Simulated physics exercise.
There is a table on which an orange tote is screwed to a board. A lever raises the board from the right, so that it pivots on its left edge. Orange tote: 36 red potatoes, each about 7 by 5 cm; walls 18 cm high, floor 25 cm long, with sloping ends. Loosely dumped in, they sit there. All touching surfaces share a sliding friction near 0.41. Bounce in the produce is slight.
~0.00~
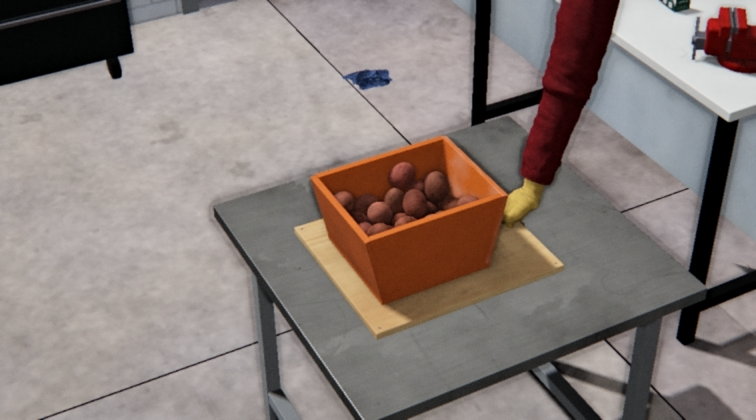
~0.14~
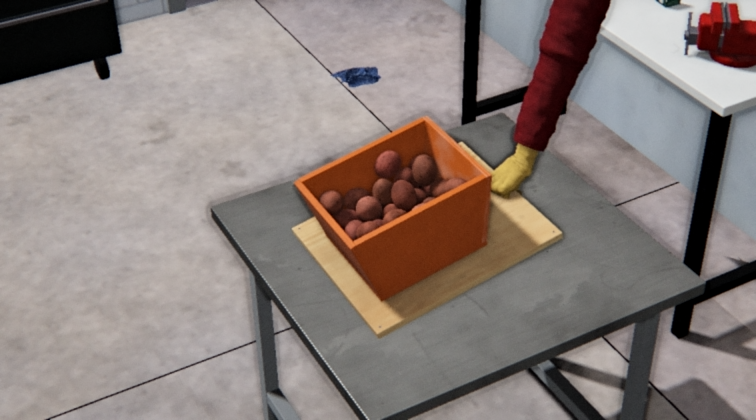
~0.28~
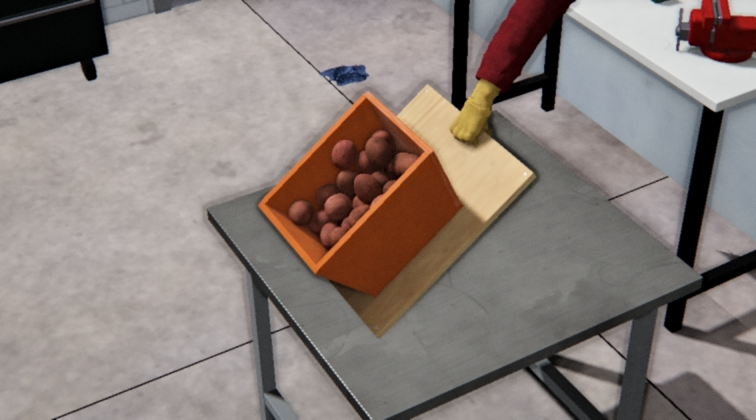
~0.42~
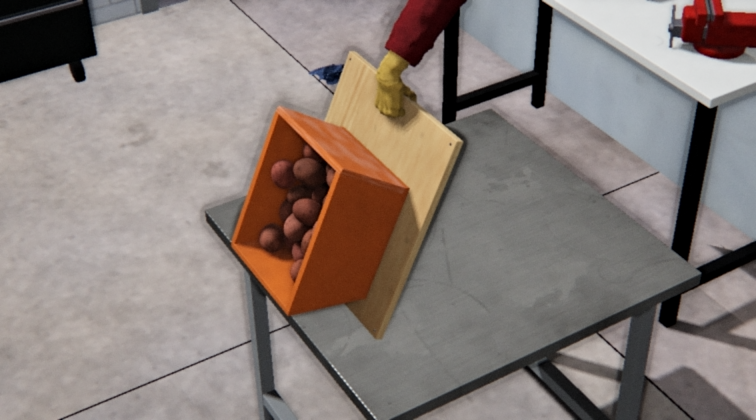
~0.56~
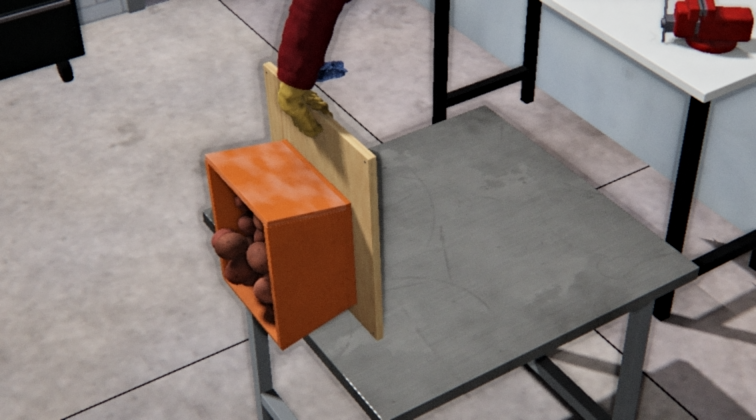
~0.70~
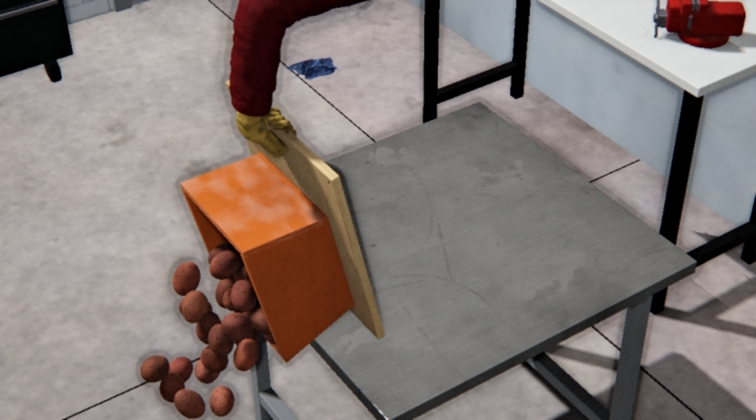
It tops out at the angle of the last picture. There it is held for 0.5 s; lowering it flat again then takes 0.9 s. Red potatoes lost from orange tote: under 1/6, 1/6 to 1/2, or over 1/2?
Over 1/2.
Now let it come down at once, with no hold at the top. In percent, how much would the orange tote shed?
Orange tote 100%.
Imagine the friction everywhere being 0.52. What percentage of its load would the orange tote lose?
In that case the orange tote sheds 100 per cent of its load.
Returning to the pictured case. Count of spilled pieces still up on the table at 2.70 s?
Some 0 in number.
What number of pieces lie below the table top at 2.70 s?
Number of pieces - roughly 35.
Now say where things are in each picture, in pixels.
In the first picture (each is followed by its nearest rim corner in this view; the camera moves round a little), orange tote, (370, 239); 0° from level; none out.
In the second picture, orange tote, (355, 243); 11° from level.
In the third picture, orange tote, (317, 267); 36° from level.
In the fourth picture, orange tote, (287, 309); 66° from level.
In the fifth picture, orange tote, (279, 345); 91° from level.
In the sixth picture, orange tote, (282, 358); 102° from level; 16 out, the lowest potato at (180, 371).
After 1.02 s, tilt 102°; orange tote 1 in, 35 out.
After 1.42 s, tilt 87°; orange tote 0 in, 36 out.
After 1.98 s, tilt 5°; orange tote 0 in, 36 out.
Final count (at 2.70 s), orange tote 0 in, 36 out. Asked share, 36 of 36, 100 per cent.
